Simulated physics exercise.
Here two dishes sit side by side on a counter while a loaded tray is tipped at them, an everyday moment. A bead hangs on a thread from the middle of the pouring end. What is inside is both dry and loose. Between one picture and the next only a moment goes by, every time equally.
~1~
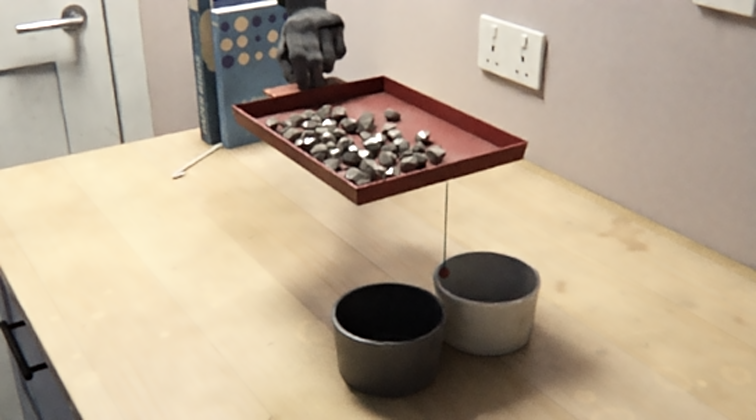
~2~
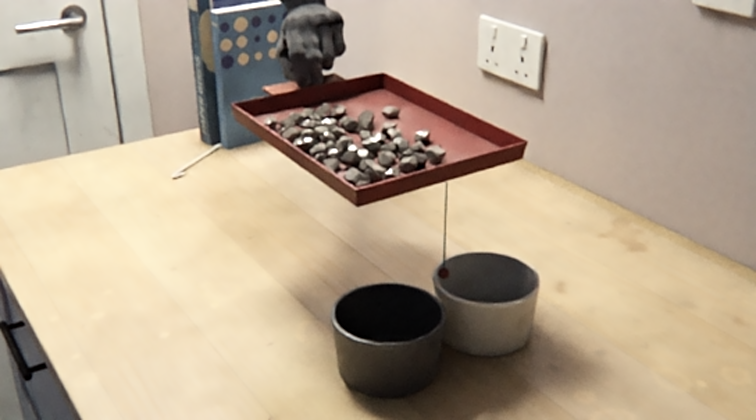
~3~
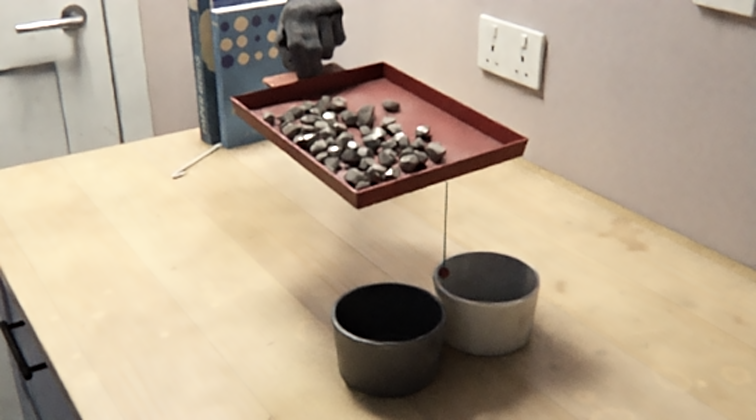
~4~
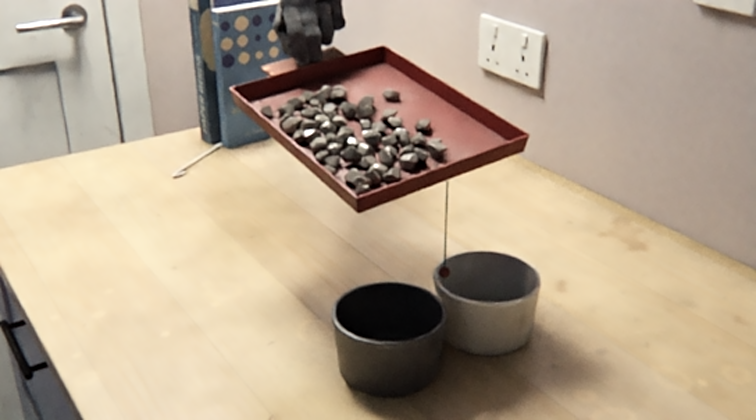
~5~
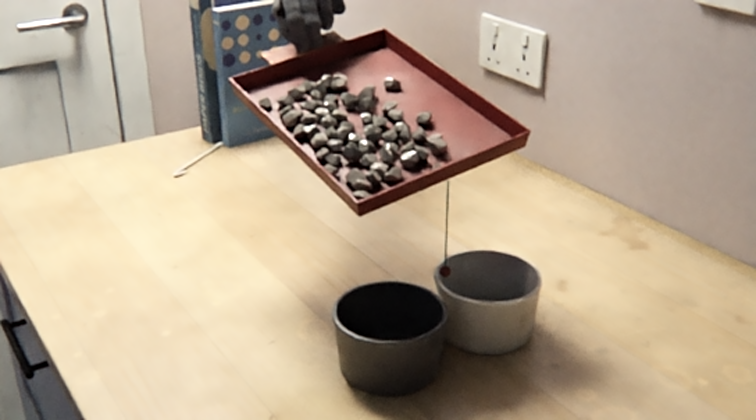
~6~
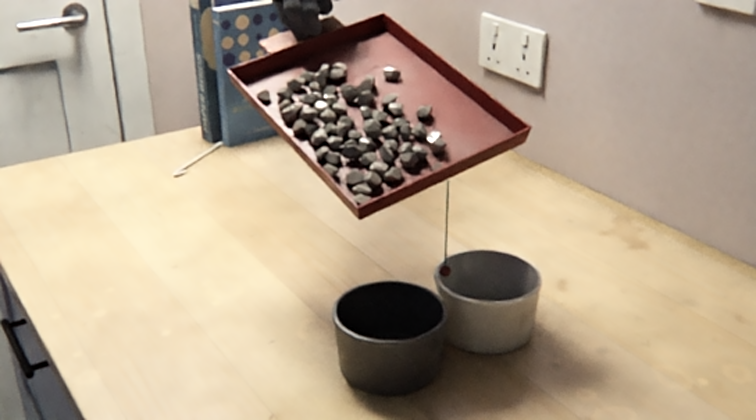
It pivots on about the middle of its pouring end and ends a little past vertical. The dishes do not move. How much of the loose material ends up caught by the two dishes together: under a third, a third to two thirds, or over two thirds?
Over two thirds.
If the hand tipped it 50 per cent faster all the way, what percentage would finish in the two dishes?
That works out at some 80 per cent.
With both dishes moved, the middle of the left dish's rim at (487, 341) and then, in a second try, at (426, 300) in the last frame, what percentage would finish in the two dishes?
0 %, 30 %.
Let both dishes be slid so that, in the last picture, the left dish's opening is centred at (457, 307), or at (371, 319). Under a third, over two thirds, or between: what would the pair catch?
The two tries come out as under a third and more than two thirds in turn.
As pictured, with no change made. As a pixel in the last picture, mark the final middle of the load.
Close to (383, 353).
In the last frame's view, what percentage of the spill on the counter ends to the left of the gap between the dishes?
Near 90 per cent.
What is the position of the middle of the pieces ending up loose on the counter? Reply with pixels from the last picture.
The middle lies near (313, 380).
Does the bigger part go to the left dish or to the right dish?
Result - fuller dish: Left-side dish.
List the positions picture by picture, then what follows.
The first frame shows corners of the pouring end near (358, 186) and (524, 141), level; middle of the load near (347, 142), bits of gravel; left dish near (420, 361); right dish near (520, 322); bead on its thread near (444, 273).
The second frame shows corners of the pouring end near (357, 187) and (523, 141), level; middle of the load near (347, 141).
The third frame shows corners of the pouring end near (358, 190) and (524, 138), tipped barely, lowest at the left corner; middle of the load near (347, 138).
The fourth frame shows corners of the pouring end near (358, 195) and (525, 134), tipped a little, lowest at the left corner; middle of the load near (347, 132).
The fifth frame shows corners of the pouring end near (359, 199) and (526, 130), tipped a little, lowest at the left corner; middle of the load near (348, 126), only a few on the move.
The sixth frame shows corners of the pouring end near (359, 204) and (527, 127), tipped clearly, lowest at the left corner; middle of the load near (347, 121), only a few on the move; left dish near (421, 359); right dish near (521, 320).
Shortly afterwards, tray tipped steeply; all but a few on the tray; only a few in the air.
Next, tray tipped past a quarter turn; a little on the tray; near two thirds in the left dish; a little outside both; a little in the air.
Some moments later, tray tipped past a quarter turn; the bulk in the left dish; near a quarter outside both.
In the end, tray tipped past a quarter turn; the bulk in the left dish; none at all in the right dish; near a quarter outside both.
